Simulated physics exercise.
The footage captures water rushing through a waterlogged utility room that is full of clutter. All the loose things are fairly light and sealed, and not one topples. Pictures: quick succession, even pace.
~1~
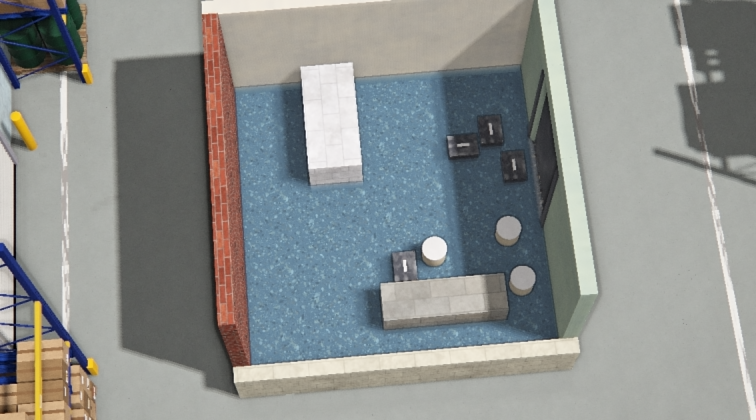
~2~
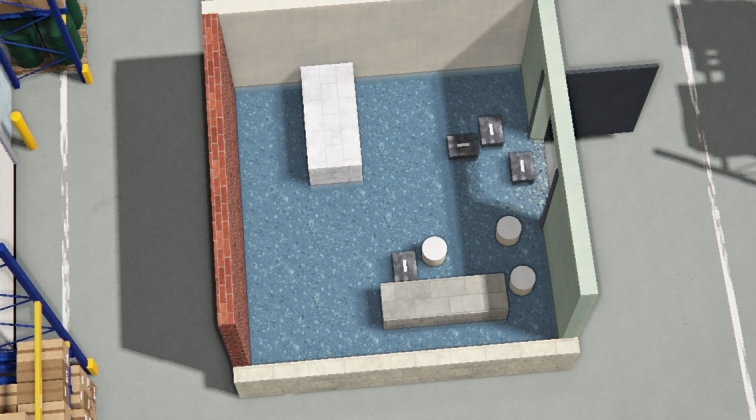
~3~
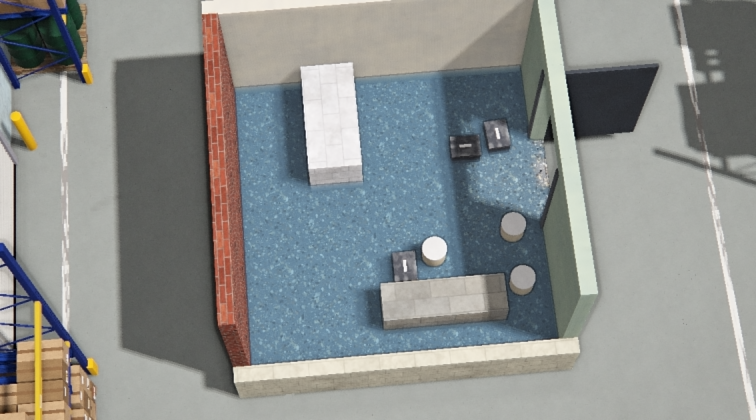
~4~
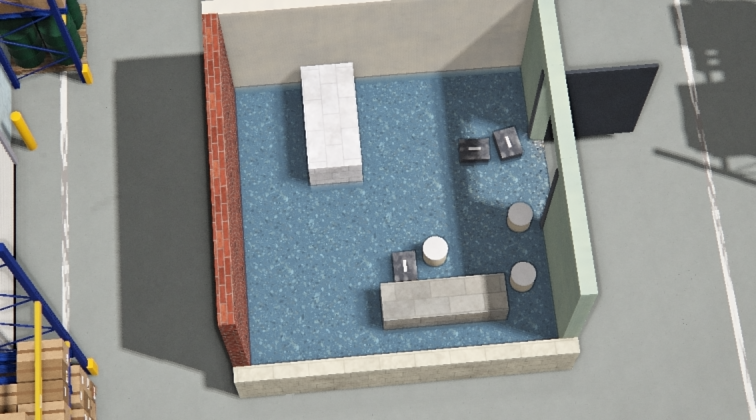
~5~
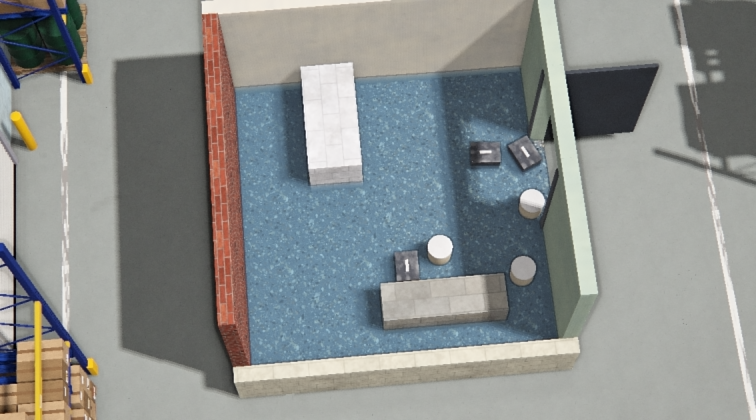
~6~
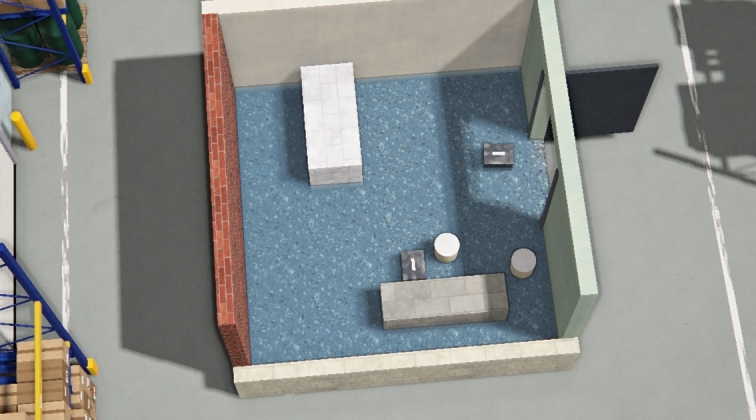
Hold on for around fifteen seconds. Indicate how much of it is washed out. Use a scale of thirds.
On that scale, two thirds or above.
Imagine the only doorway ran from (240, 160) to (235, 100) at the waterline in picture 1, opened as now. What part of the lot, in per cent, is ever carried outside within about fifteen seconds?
About 0 percent.
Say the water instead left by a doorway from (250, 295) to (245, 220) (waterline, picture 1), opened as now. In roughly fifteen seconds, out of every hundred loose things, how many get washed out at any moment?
Result: Roughly 30 per cent.
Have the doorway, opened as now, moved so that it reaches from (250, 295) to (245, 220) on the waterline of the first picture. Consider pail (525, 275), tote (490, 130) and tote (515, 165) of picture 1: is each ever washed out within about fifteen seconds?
In order: Remains, remains, remains.
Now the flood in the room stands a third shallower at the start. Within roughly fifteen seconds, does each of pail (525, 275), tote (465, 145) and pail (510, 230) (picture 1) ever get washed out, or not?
Escapes; retained; escapes.
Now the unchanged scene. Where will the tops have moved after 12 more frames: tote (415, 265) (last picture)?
Estimated position: Roughly (494, 229).
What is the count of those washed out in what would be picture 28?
I make it 7.
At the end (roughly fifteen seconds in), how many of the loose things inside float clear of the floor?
My tally gives 0.
A moment on, 4 of 7 are out; 3 afloat.
Next, 6 of 7 are out; 1 afloat.
Later, 7 of 7 are out; 0 afloat.
In the end, 7 of 7 are out; 0 afloat.
